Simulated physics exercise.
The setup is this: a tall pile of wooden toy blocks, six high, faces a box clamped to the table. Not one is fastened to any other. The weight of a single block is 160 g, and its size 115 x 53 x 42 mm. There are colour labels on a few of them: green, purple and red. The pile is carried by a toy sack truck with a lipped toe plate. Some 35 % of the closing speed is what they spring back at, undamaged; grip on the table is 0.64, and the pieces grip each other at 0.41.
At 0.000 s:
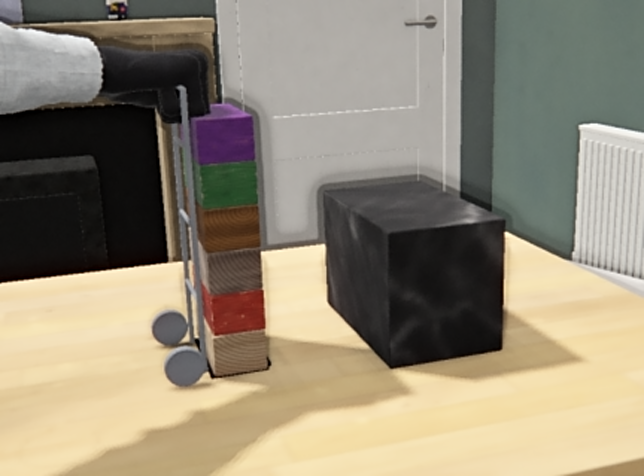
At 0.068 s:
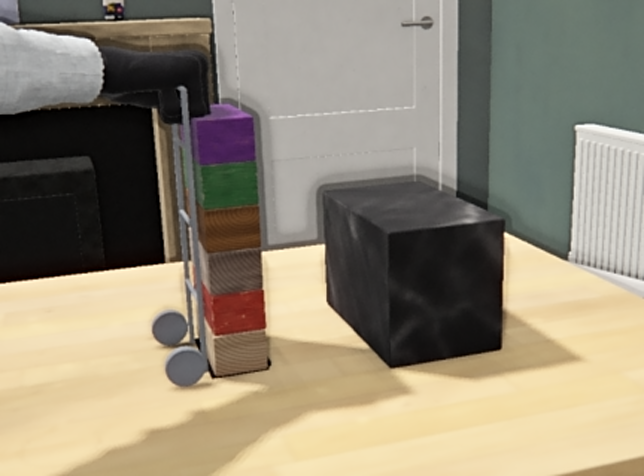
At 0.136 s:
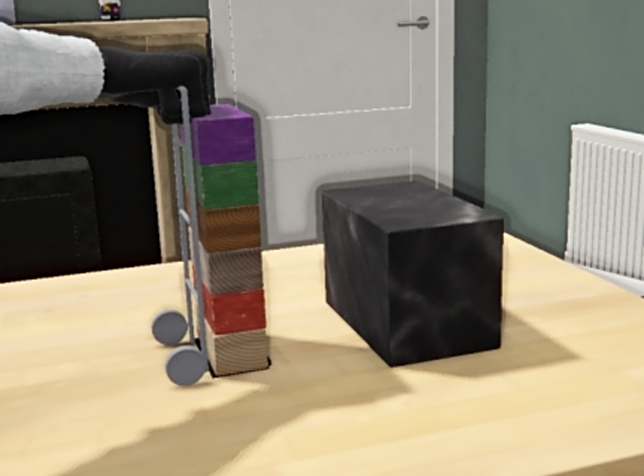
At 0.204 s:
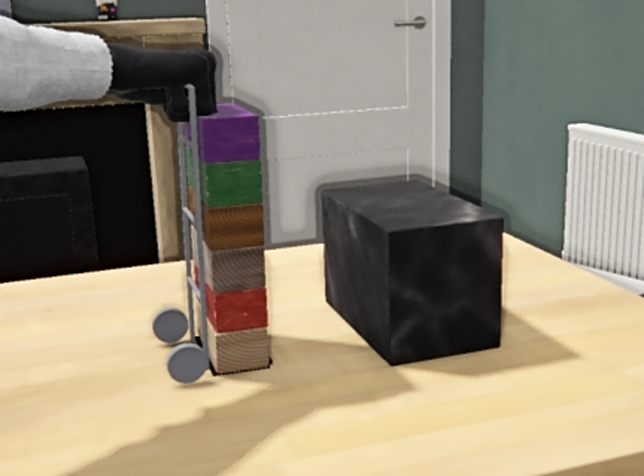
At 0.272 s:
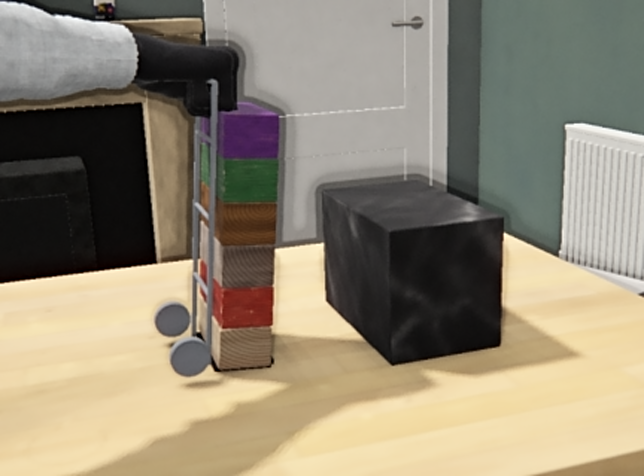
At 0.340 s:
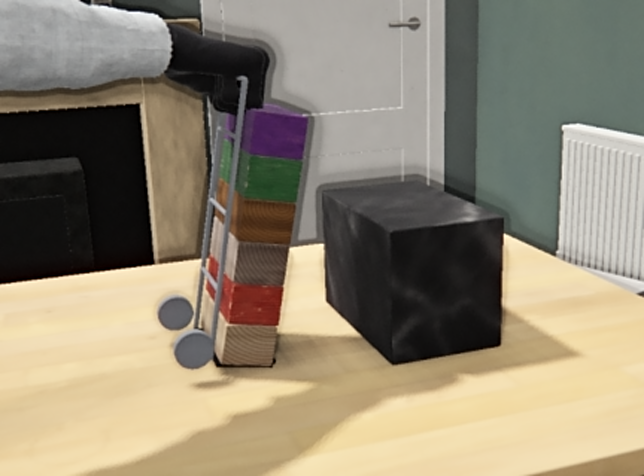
A black-gloved hand held a small sack truck stacked with six coloured blocks still beside a black box, then pushed its top to the right, and the whole stack leaned toward the box.
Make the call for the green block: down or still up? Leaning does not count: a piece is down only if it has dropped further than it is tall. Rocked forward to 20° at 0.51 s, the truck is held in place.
My call: Still up.
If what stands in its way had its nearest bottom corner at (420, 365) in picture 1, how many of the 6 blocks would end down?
4 in total.
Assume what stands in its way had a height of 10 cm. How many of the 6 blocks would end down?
Then the number is 4.
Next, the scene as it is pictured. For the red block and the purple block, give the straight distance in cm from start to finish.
Red shifts 6 cm and purple shifts 42 cm.
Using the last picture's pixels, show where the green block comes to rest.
It ends up at about (364, 184) in the last picture.
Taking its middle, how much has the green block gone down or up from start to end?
2 centimetres lower, roughly.
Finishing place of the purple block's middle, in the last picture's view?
Its middle finishes near pixel (532, 289) of the last picture.
By 0.40 s, none of the 6 blocks down, 6 disturbed; green block tilted 17°; purple block tilted 17°.
By 0.50 s, none of the 6 blocks down, 6 disturbed; green block tilted 29°; purple block tilted 29°, 15 mm lower.
By 0.60 s, 1 of the 6 blocks down; green block tilted 57°, 19 mm lower; purple block tilted 61°, 58 mm lower.
By 0.84 s, 1 of the 6 blocks down; green block on its side; red block tilted 41°.
When it is over (1.6 s), 1 of the 6 blocks down; green block on its side; red block tilted 41°; purple block 21 cm lower. In pixels of the last frame, middles, green block near (364, 184), red block near (279, 288).
